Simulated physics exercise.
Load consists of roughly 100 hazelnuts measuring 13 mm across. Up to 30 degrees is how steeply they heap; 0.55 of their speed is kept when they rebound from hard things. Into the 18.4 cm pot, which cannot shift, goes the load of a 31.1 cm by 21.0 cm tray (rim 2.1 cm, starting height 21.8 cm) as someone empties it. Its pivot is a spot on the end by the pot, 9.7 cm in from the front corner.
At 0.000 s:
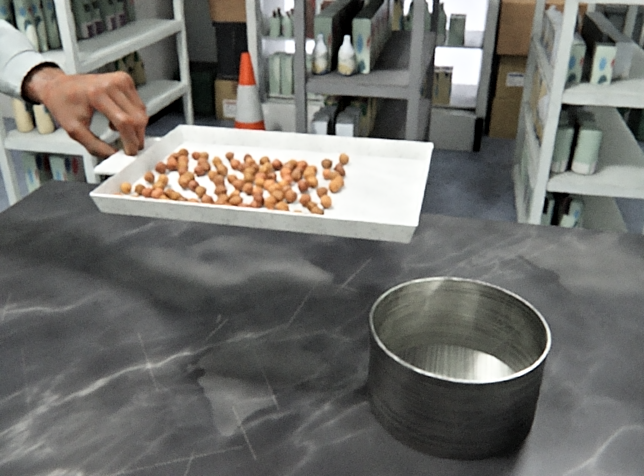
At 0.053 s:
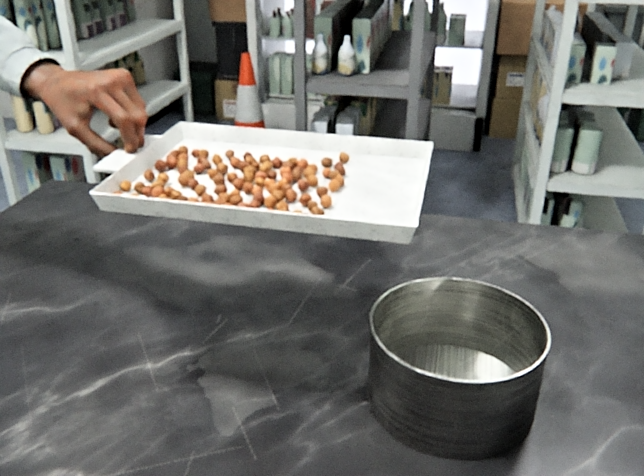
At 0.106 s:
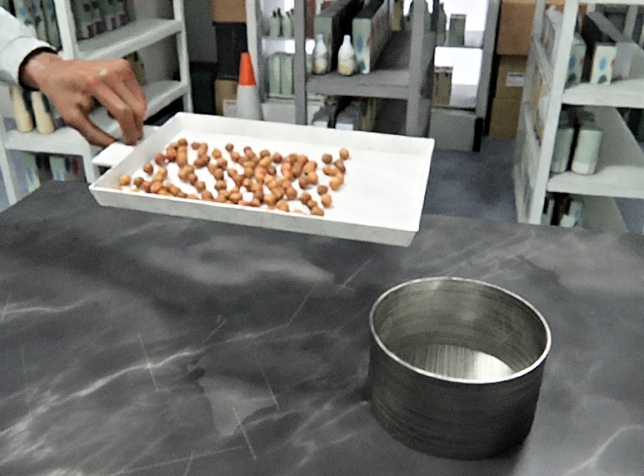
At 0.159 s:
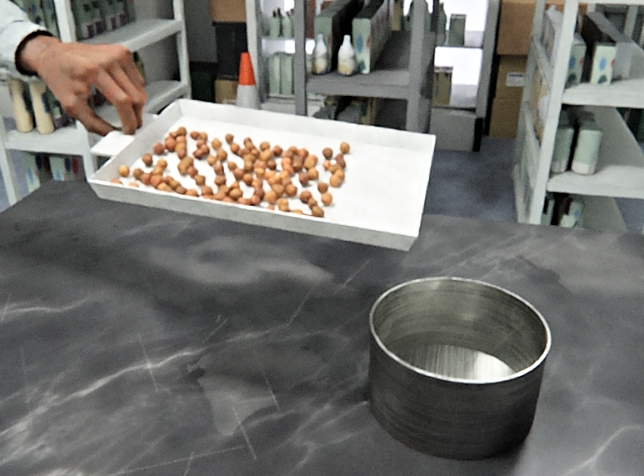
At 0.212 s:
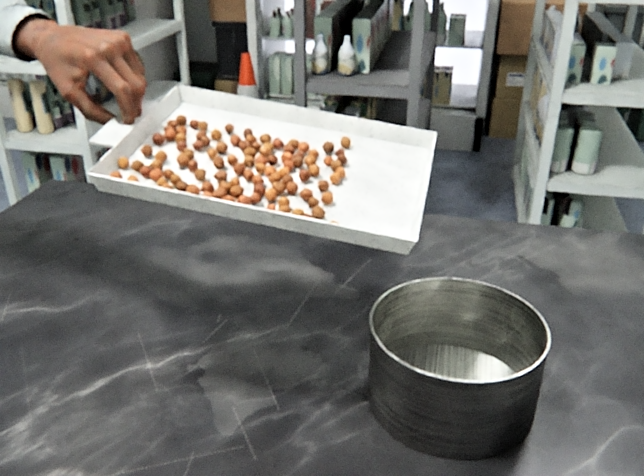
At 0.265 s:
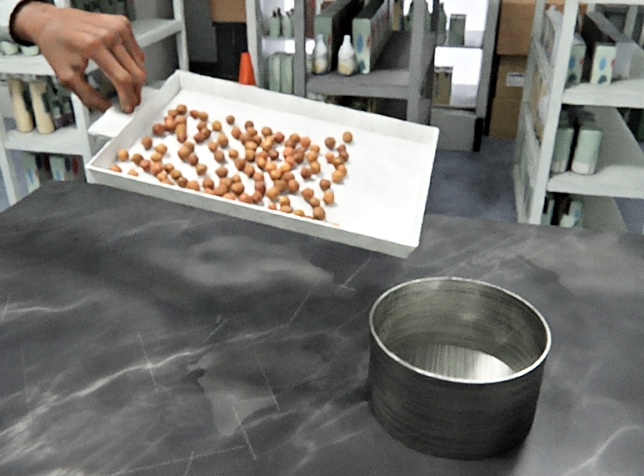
A hand at the upper left grips the end of a shallow white tray of small round brown nuts, in a room with shelves of bottles and boxes and an orange-and-white cone, seen from slightly above. An empty, round grey metal pot stands at the right on a dark, marbled tabletop. The hand raises the tray's left end, slanting it down rightward, while the nuts barely shift and the view stays still.
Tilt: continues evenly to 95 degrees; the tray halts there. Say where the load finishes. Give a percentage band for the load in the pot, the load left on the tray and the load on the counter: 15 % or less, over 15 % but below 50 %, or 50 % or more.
Pot: 50 % or more; tray: Up to 15 %; counter: In between.
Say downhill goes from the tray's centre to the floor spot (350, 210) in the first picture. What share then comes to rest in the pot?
Roughly 90 percent of them.
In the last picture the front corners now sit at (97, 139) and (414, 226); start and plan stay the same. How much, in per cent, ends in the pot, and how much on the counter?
Final per cent - pot 95, counter 5.
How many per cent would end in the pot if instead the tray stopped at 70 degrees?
Roughly 55 %.
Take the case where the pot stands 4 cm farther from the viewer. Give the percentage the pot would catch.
25 %.
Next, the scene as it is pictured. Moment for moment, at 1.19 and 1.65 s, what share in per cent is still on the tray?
The figures go 85 and then 0.
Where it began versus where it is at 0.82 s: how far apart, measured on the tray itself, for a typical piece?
By then it sits near 10 cm from where it began.
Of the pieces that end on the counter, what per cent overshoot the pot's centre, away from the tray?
Some 10 per cent.
After 0.82 s, tilt 52 degrees; the tray holds 100 %, the pot 0 %.
Then, at 1.19 s, tilt 78 degrees; the tray holds 85 %, the pot 10 %.
After 1.65 s, tilt 95 degrees; the tray holds 0 %, the pot 70 %.
At rest (2.6 s), pot 70 %, tray 0 %, counter 30 %.
